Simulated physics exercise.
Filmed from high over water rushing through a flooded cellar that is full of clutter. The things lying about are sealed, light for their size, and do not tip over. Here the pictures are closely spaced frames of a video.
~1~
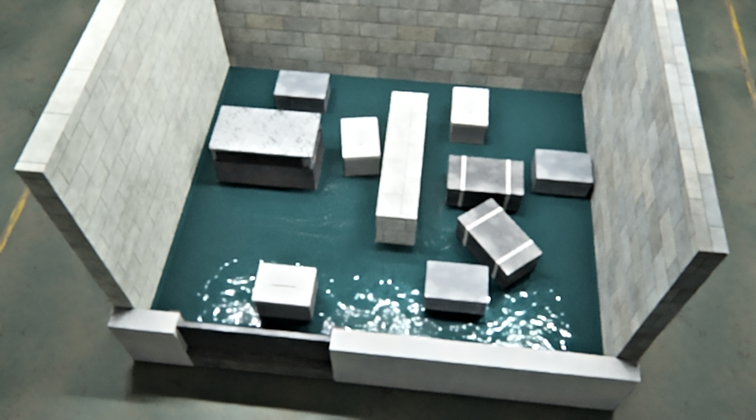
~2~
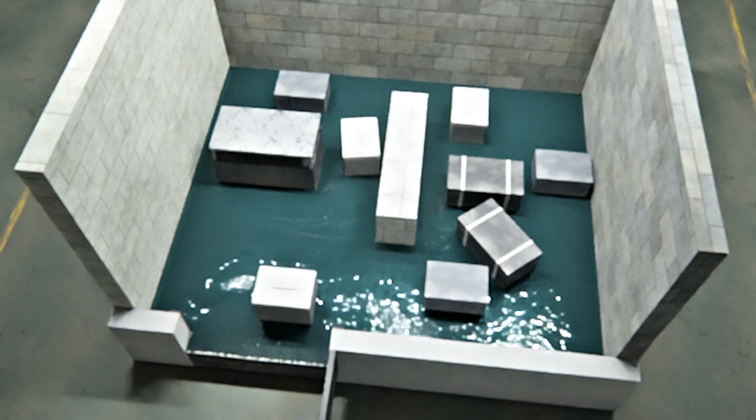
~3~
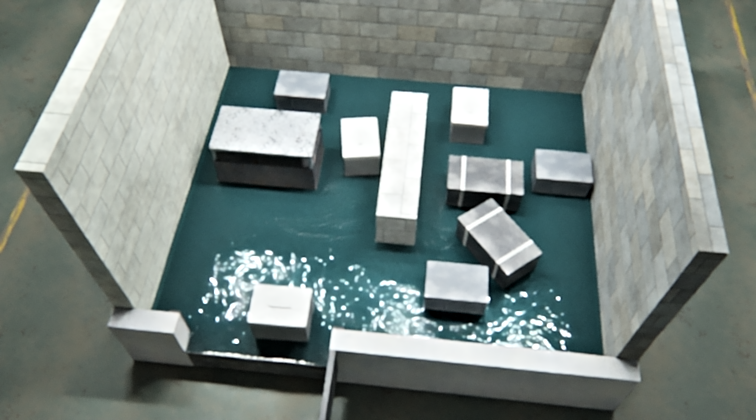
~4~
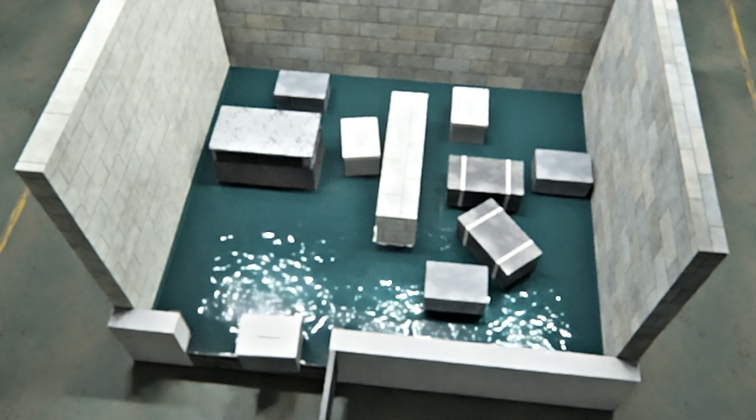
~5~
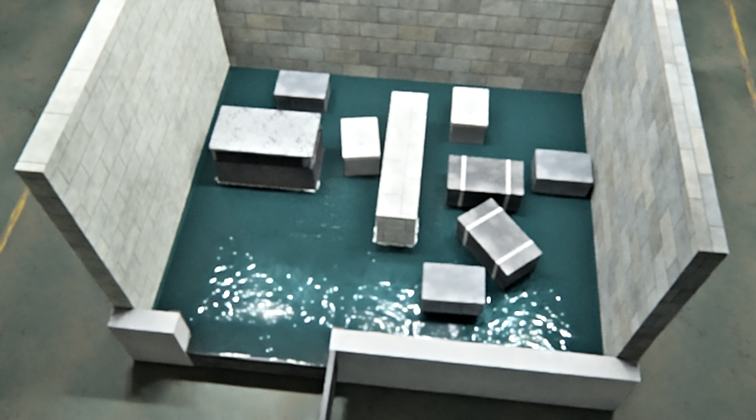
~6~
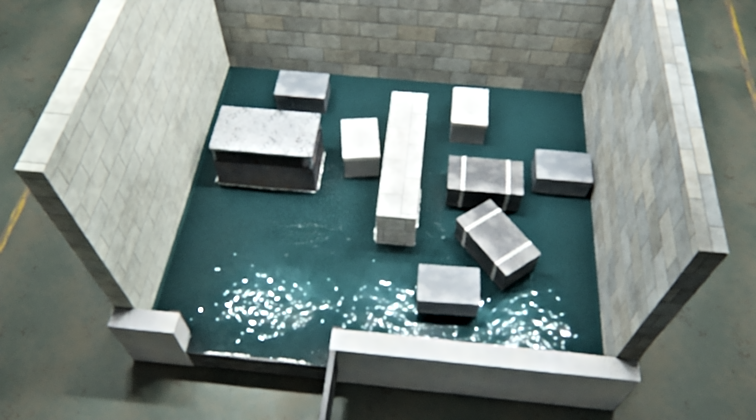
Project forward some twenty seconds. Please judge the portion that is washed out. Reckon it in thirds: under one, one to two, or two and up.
Fraction: One third to two thirds.
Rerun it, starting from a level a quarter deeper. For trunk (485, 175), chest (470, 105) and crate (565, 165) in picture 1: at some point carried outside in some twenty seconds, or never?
Result per object, as listed: Retained / retained / retained.
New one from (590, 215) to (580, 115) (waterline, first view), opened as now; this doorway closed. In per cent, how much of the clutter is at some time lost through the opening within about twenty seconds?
I'd guess around 60 percent.
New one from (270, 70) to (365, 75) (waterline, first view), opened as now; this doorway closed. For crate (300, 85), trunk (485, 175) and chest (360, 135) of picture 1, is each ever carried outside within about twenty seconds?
In sequence - departs, stays put, departs.
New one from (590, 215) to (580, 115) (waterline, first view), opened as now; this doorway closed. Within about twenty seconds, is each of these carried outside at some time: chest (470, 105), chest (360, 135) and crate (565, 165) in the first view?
One by one: Exits; held indoors; exits.
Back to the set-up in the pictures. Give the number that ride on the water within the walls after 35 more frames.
I make it 4 of them.
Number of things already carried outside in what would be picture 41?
The count is 3.
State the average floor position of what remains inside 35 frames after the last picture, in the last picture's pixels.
I'd put it around pixel (407, 215).
A moment on, 1 of 8 are out; 7 afloat.
Next, 2 of 8 are out; 5 afloat.
Later, 3 of 8 are out; 4 afloat.
In the end, 3 of 8 are out; 3 afloat.
